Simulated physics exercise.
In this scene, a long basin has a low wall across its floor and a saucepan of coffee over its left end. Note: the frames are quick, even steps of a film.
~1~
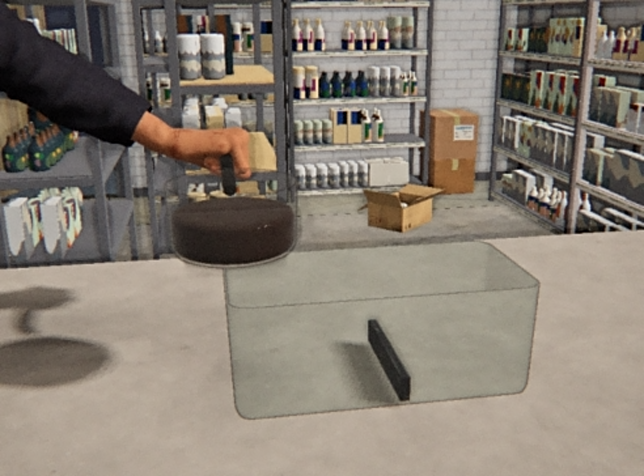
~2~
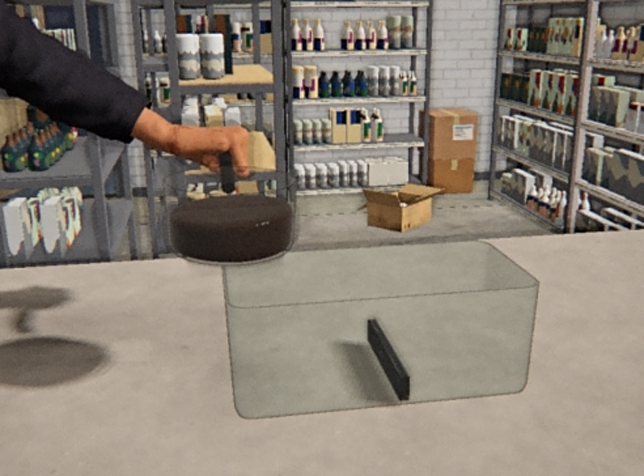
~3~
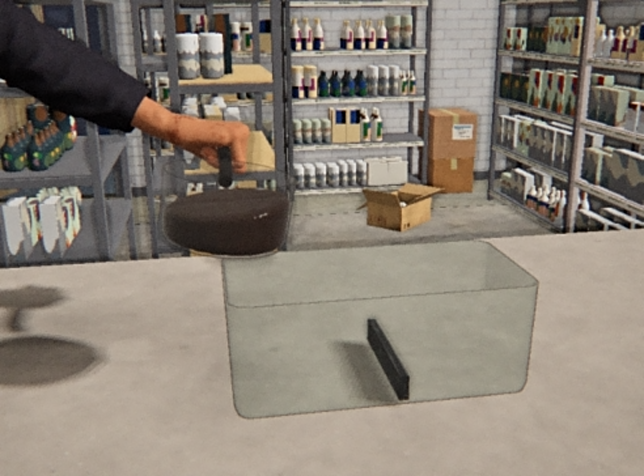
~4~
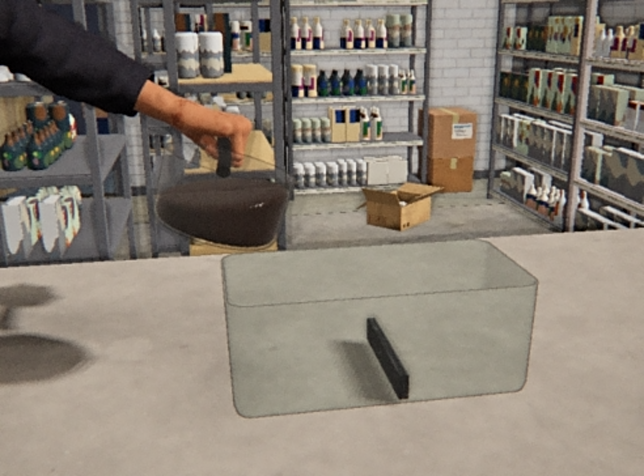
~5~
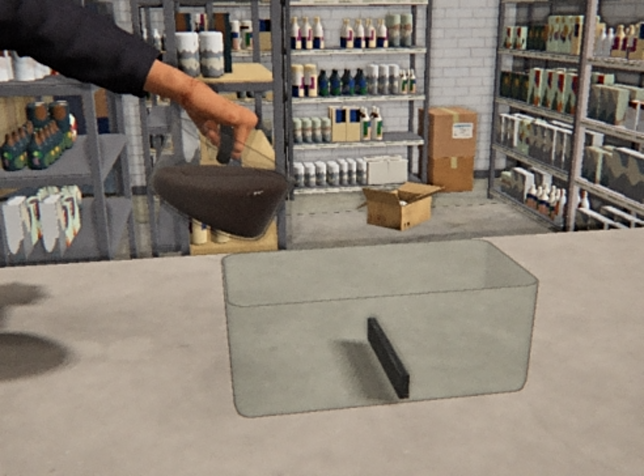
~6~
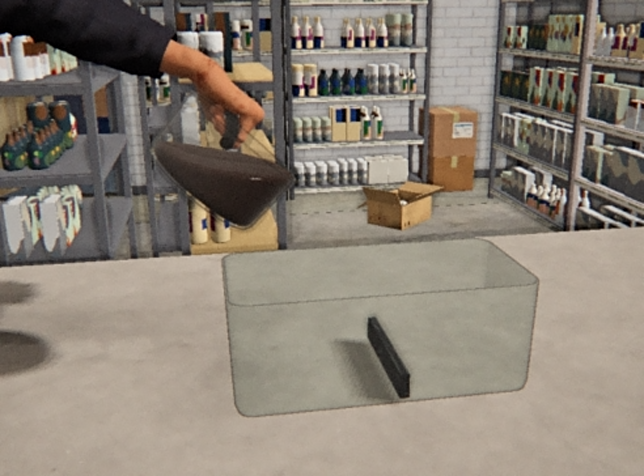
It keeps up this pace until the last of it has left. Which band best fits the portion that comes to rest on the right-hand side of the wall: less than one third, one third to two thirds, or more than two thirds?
The right side is left with enough for a third but not past two thirds.
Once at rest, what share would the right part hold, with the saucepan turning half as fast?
Around 60 in a hundred.
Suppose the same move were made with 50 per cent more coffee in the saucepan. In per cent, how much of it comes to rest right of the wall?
It would be somewhere near 55 %.
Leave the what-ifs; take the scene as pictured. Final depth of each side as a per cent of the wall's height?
Left about 20, right about 50.
A moment on, the saucepan is tipped right over and 32 per cent is still to pour, 6 is left of the wall and 0 right of it.
Next, the saucepan is tipped right over and 1 per cent is still to pour, 20 is left of the wall and 71 right of it.
Then the saucepan is tipped right over and 0 per cent is still to pour, 26 is left of the wall and 55 right of it.
Later the saucepan is tipped right over and 0 per cent is still to pour, 35 is left of the wall and 55 right of it.
At rest 36 per cent lies left of the wall, 55 right of it and 9 outside.
